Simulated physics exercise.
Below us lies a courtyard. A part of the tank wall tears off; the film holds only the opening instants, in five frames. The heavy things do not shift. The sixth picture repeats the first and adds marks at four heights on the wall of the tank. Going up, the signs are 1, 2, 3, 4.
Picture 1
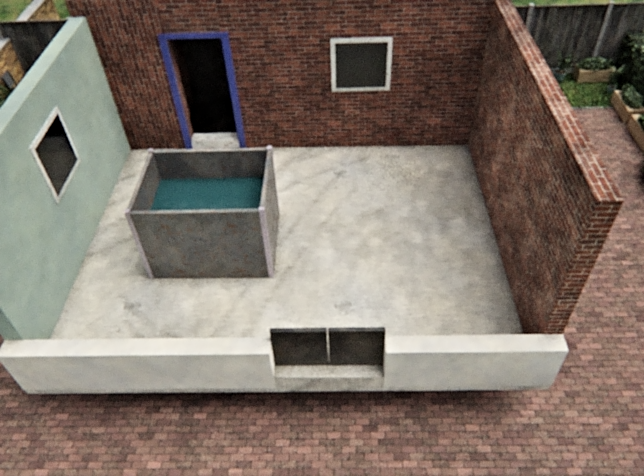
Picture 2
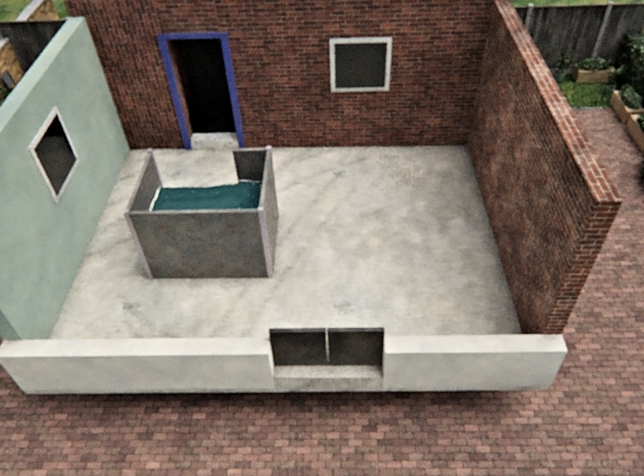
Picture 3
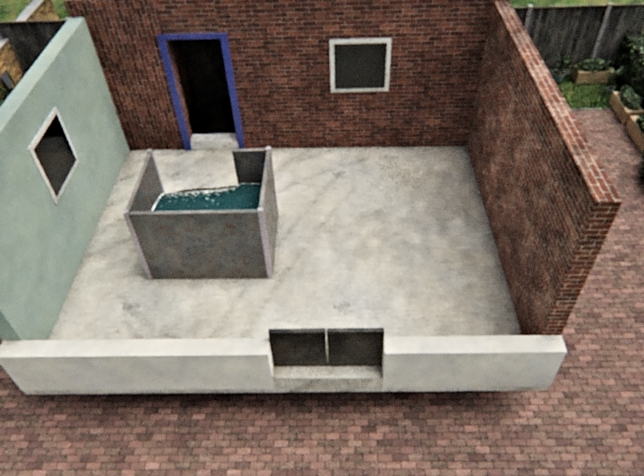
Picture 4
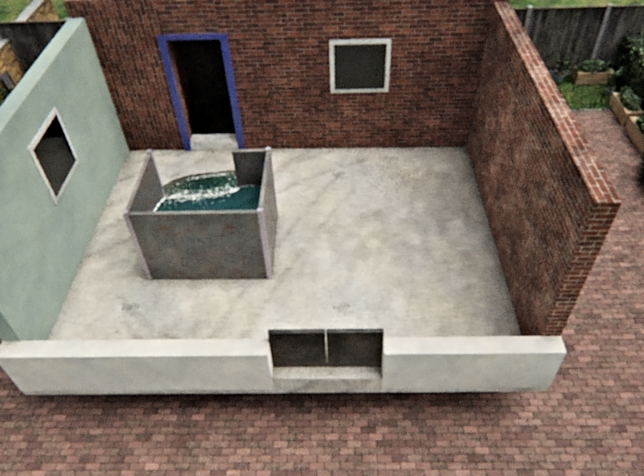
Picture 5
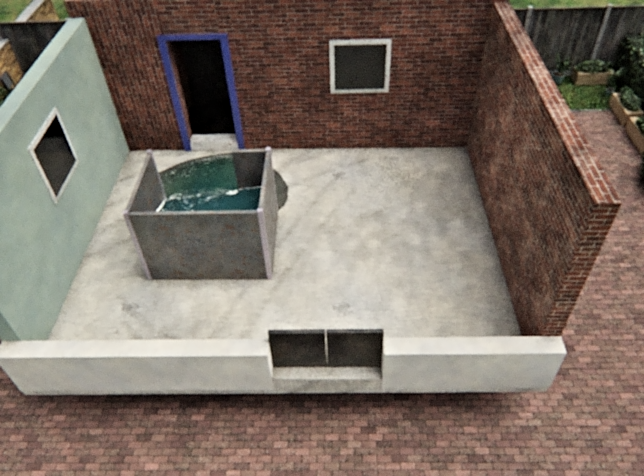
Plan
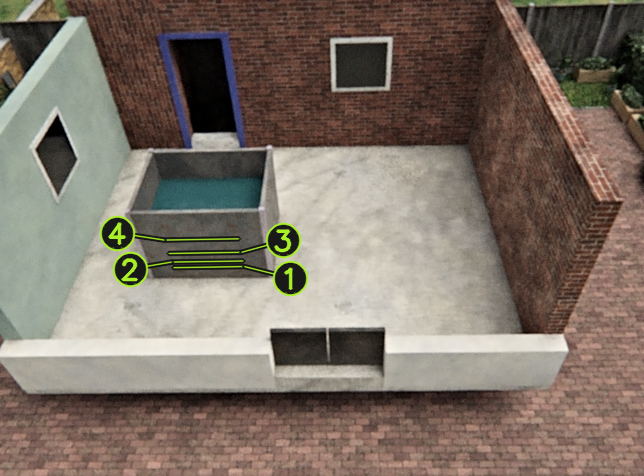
Teal water lies flat in a grey tank near a blue-framed doorway in a walled courtyard. It then drops along the tank's back and turns choppy, white flecks streaking its surface, before a dark wet patch appears on the pale floor just beyond the tank's right side.
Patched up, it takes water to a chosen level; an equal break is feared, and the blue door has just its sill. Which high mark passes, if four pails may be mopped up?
Use level 2.
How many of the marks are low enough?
Two.
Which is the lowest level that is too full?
That is level 3.
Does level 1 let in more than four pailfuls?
No, that is safe.
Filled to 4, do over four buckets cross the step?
Yes.
On the marked copy, 1 at (208, 267); 2 at (207, 261); 3 at (205, 252); 4 at (201, 239); from the bottom up 1, 2, 3, 4.
If 1 is chosen, nothing gets over.
If 2 is chosen, a bucket or two gets in.
If 3 is chosen, about 9 bucketfuls get in.
If 4 is chosen, dozens of bucketfuls pour in.
